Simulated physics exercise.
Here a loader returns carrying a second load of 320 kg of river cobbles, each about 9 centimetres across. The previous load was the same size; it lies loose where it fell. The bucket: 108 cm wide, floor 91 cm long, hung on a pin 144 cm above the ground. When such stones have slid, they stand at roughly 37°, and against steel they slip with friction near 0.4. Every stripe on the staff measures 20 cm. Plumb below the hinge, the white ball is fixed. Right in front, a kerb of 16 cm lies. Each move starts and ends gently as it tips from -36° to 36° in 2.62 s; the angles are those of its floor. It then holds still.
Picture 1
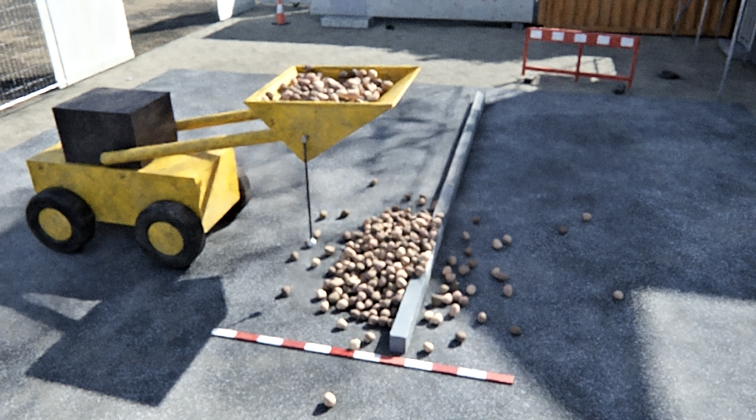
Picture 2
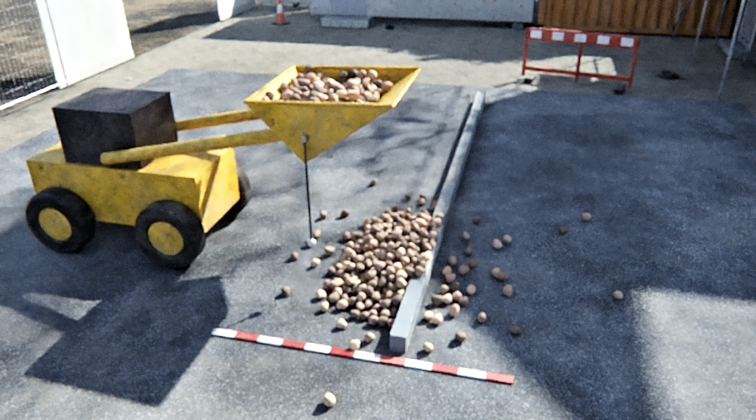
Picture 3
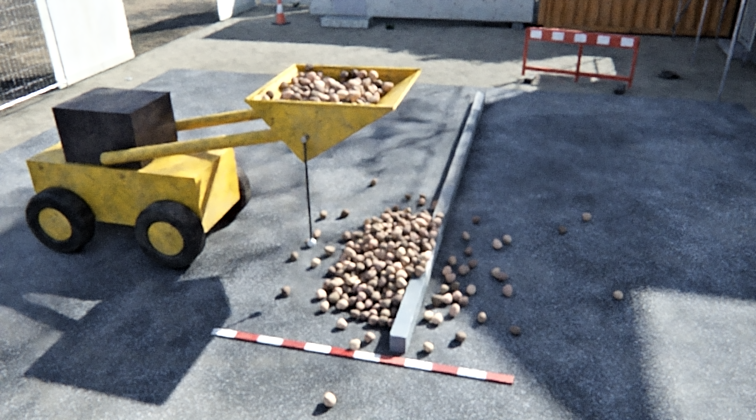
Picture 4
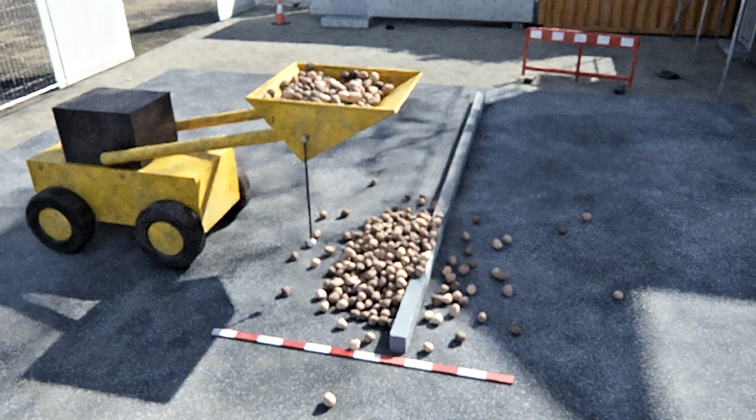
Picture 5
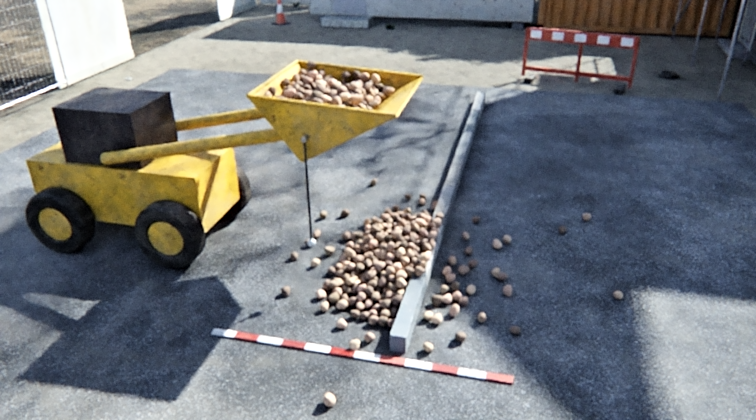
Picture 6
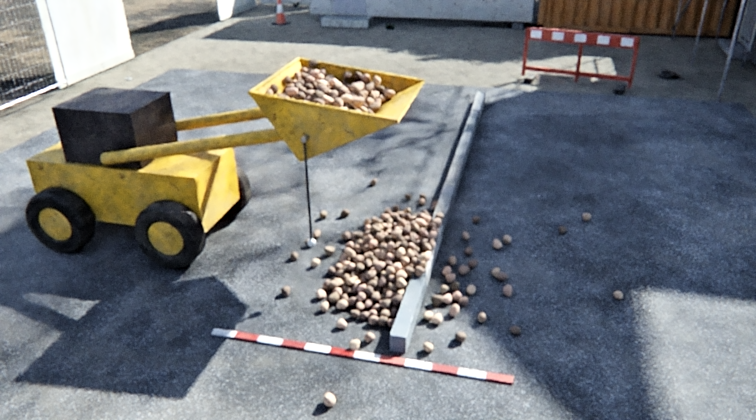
To begin with, a yellow toy-like loader on the left holds a bucket of brownish stones raised beside a loose pile lying against a grey kerb. The bucket then slowly tilts, its right lip lowering slightly while the stones inside shift a little; the loader and the pile stay still.
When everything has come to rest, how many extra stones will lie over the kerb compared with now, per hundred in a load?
About 82 per hundred.
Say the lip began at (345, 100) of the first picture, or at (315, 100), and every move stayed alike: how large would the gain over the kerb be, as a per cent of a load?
About 20 per cent for the first, 0 per cent for the second.
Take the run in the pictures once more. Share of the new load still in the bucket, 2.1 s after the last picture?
Close to 15 in a hundred is still held.
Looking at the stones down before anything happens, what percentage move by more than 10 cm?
I'd say roughly 5 per cent of them.
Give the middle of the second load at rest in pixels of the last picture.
Middle: Approx. (462, 263) px.
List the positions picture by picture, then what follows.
In the first picture, lip at (393, 105), floor tilted -36°, highest stones at (346, 79). The earlier load is highest near (401, 243), 26 cm above ground level, 92 % on this side of the kerb, 8 % over the kerb.
In the second picture, the bucket is at -36°, its lip at (393, 106); the top of the load is at (346, 79).
In the third picture, the bucket is at -34°, its lip at (394, 108); the top of the load is at (338, 79).
In the fourth picture, the bucket is at -32°, its lip at (395, 112); the top of the load is at (325, 78).
In the fifth picture, the bucket is at -30°, its lip at (397, 116); the top of the load is at (304, 78).
In the sixth picture, the bucket is at -26°, its lip at (398, 121); the top of the load is at (306, 77).
Then, 1.4 s after the last picture the floor is at 25°; in per cent of one load, 98 in the bucket, 94 on this side of the kerb, 8 over the kerb; the foremost stones are at (538, 266).
Then, 2.1 s after the last picture the floor is at 36°; in per cent of one load, 17 in the bucket, 136 on this side of the kerb, 47 over the kerb; the foremost stones are at (541, 265).
Then, 2.5 s after the last picture the floor is at 36°; in per cent of one load, 0 in the bucket, 125 on this side of the kerb, 75 over the kerb; the foremost stones are at (560, 263).
Then, 5.1 s after the last picture the floor is at 36°; in per cent of one load, 0 in the bucket, 110 on this side of the kerb, 90 over the kerb; the foremost stones are at (584, 287). Net gain over the kerb, 82.
